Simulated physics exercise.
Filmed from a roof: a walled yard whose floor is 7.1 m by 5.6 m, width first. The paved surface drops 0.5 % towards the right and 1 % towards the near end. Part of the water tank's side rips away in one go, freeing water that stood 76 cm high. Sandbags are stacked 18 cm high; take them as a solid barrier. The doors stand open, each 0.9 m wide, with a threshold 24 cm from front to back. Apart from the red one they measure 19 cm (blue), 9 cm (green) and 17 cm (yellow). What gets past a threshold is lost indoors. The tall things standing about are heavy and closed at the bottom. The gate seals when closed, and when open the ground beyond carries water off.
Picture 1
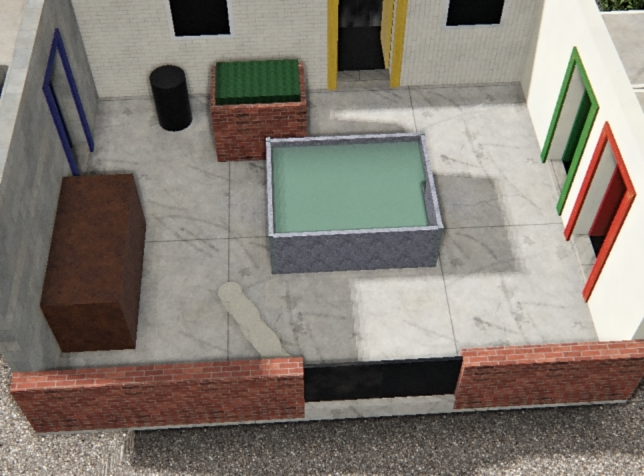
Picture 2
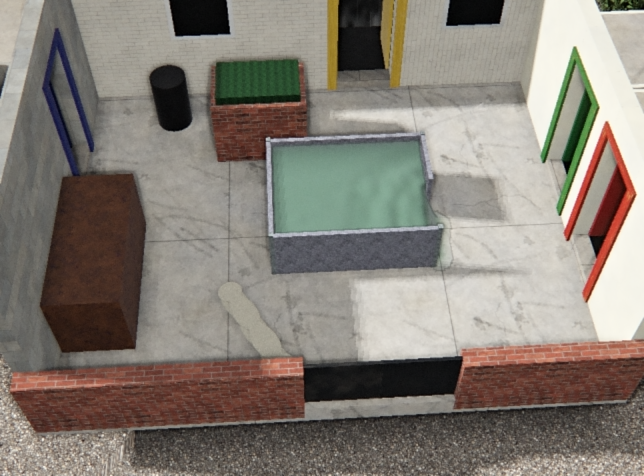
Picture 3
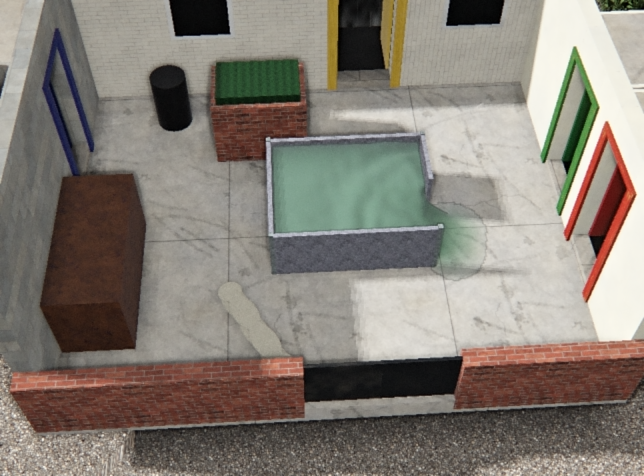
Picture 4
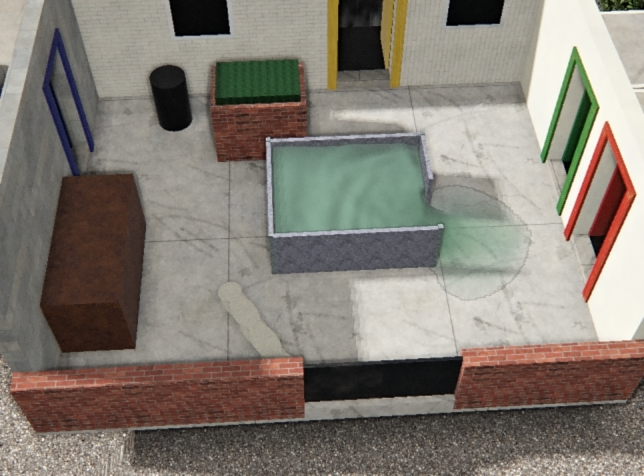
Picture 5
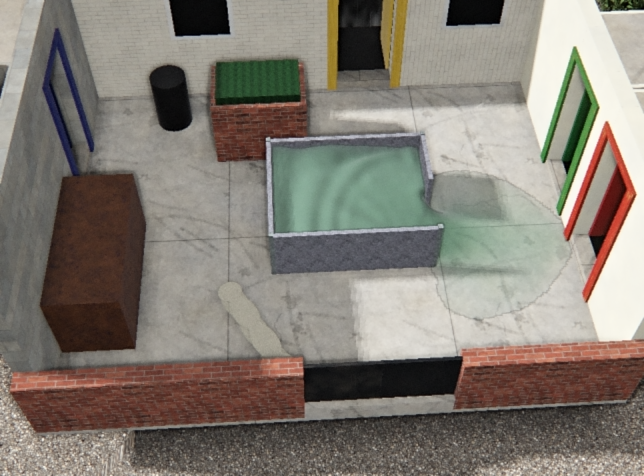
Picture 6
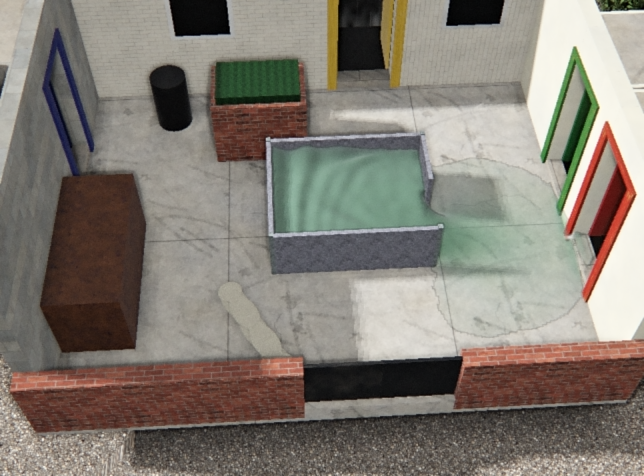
Greenish water pours from the tank's broken right side and spreads across to the red door.
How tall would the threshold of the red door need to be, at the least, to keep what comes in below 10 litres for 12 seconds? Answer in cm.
Some 35 cm above the ground.
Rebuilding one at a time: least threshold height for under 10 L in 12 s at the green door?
Roughly 25 cm at green.
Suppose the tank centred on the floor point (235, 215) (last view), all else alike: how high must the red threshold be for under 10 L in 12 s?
About 24 cm.
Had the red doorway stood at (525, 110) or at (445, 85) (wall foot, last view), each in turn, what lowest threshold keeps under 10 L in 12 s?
About 10.0 and 9.0 cm.
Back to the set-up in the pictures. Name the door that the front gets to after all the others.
It is the blue one.
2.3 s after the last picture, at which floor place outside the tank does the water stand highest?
Around (605, 375).
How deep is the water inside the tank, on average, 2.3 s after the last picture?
Roughly 35 cm on average.
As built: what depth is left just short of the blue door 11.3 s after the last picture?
Roughly 6.0 cm deep.
Then, 0.7 s after the last picture water covers 20 % of the floor, deepest (38 cm) near (441, 247); 31 cm at the red door, 57 litres in over its 17 cm threshold.
Then, 2.3 s after the last picture water covers 35 % of the floor, deepest (33 cm) near (605, 375); 26 cm at the red door, 195 litres in over its 17 cm threshold.
Then, 11.3 s after the last picture water covers 95 % of the floor, deepest (14 cm) near (591, 376); 11 cm at the red door, 237 litres in over its 17 cm threshold.
At the red door as built, the water peaked near 36 cm, 0.9 s after the last picture.
Run again over the same 12 s with other heights there, 38 litres in over 29.5 cm, 0 litres over 40 cm. The limit of 10 litres is kept from about 35 cm up.
